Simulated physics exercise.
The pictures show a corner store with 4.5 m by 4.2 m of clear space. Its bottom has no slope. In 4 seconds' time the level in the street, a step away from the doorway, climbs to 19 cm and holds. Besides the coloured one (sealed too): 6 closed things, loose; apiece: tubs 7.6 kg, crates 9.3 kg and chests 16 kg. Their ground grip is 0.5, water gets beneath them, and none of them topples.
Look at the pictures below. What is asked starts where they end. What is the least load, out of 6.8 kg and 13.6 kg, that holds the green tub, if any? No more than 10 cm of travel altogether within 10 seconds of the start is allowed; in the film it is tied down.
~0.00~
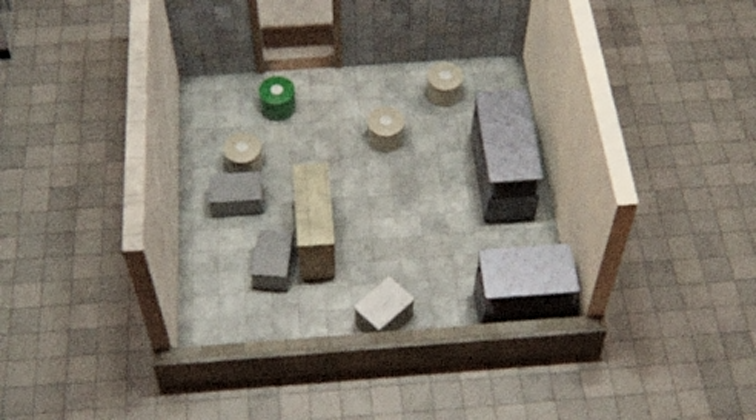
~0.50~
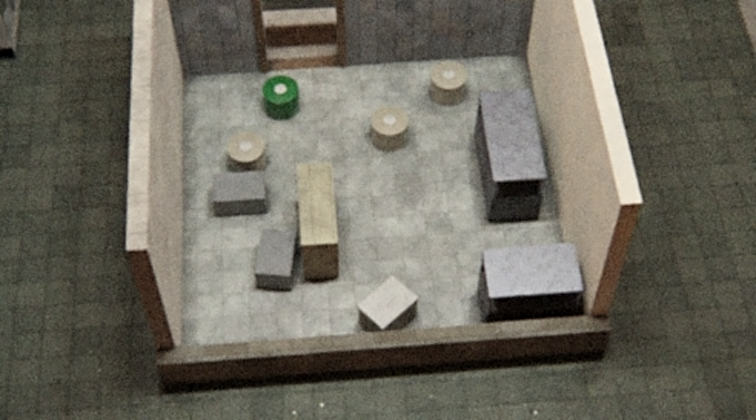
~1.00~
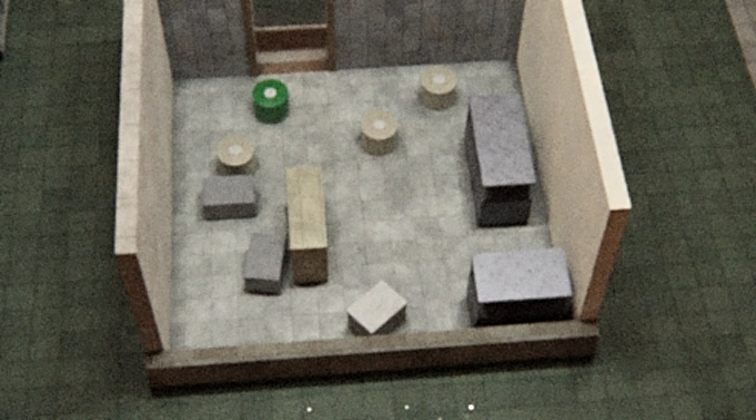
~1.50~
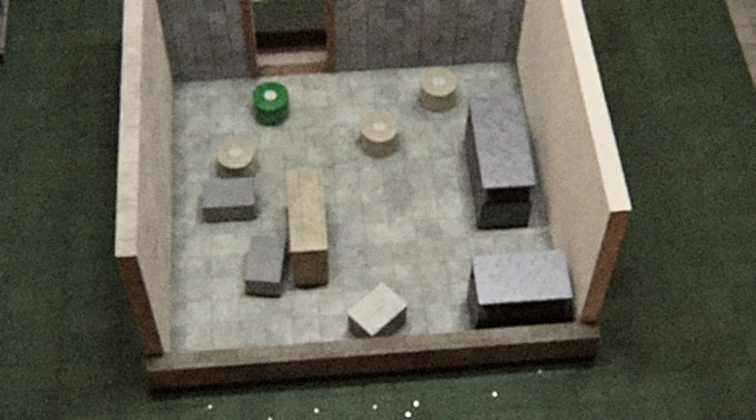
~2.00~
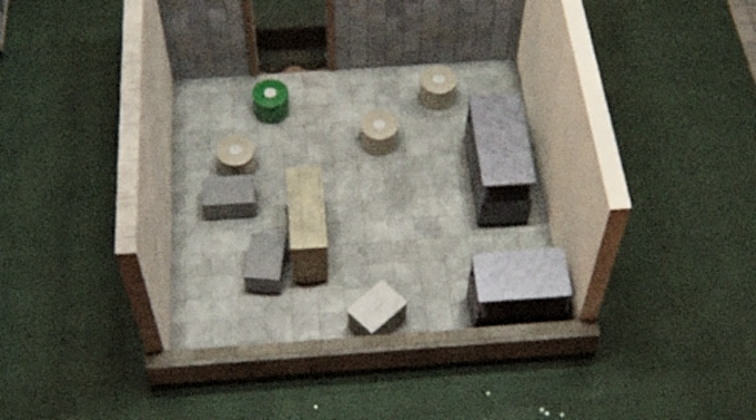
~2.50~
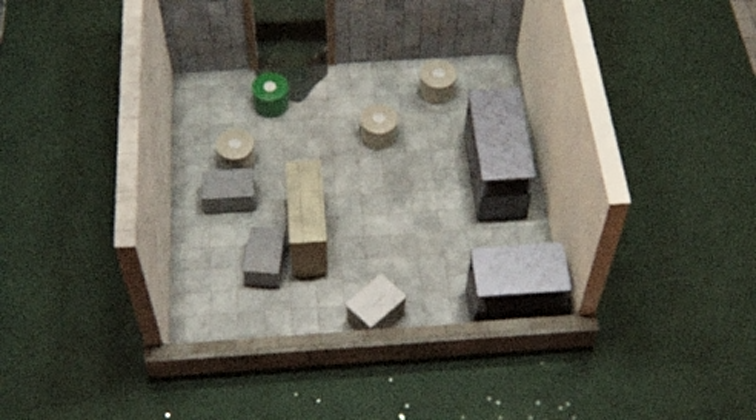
The least is neither of them.
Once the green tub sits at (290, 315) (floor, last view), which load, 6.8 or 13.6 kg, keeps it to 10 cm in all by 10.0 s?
Outcome - success with heavier only.
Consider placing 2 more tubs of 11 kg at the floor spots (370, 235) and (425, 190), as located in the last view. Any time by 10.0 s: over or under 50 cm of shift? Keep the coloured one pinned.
Result, in order - falls shy; exceeds it.
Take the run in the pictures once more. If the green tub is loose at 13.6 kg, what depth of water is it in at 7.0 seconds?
Something like 6 centimetres.
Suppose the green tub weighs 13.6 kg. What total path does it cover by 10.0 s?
100 cm or so in all.
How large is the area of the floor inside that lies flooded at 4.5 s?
5.0 m2.
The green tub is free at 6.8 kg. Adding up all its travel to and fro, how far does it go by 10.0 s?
I'd say roughly 300 centimetres in all.
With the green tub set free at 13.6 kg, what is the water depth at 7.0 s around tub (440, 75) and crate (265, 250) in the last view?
1 and 2 cm.
After 3.5 s the green tub would be 19 cm from its start with 6.8 kg and 0 cm from its start with 13.6 kg; 4 cm of water round it then.
After 4.5 s the green tub would be 54 cm from its start with 6.8 kg and 24 cm from its start with 13.6 kg; 5 cm of water round it then.
After 7.0 s the green tub would be 120 cm from its start with 6.8 kg and 54 cm from its start with 13.6 kg; 6 cm of water round it then.
After 10.0 s the green tub would be 287 cm from its start with 6.8 kg and 107 cm from its start with 13.6 kg; 7 cm of water round it then.
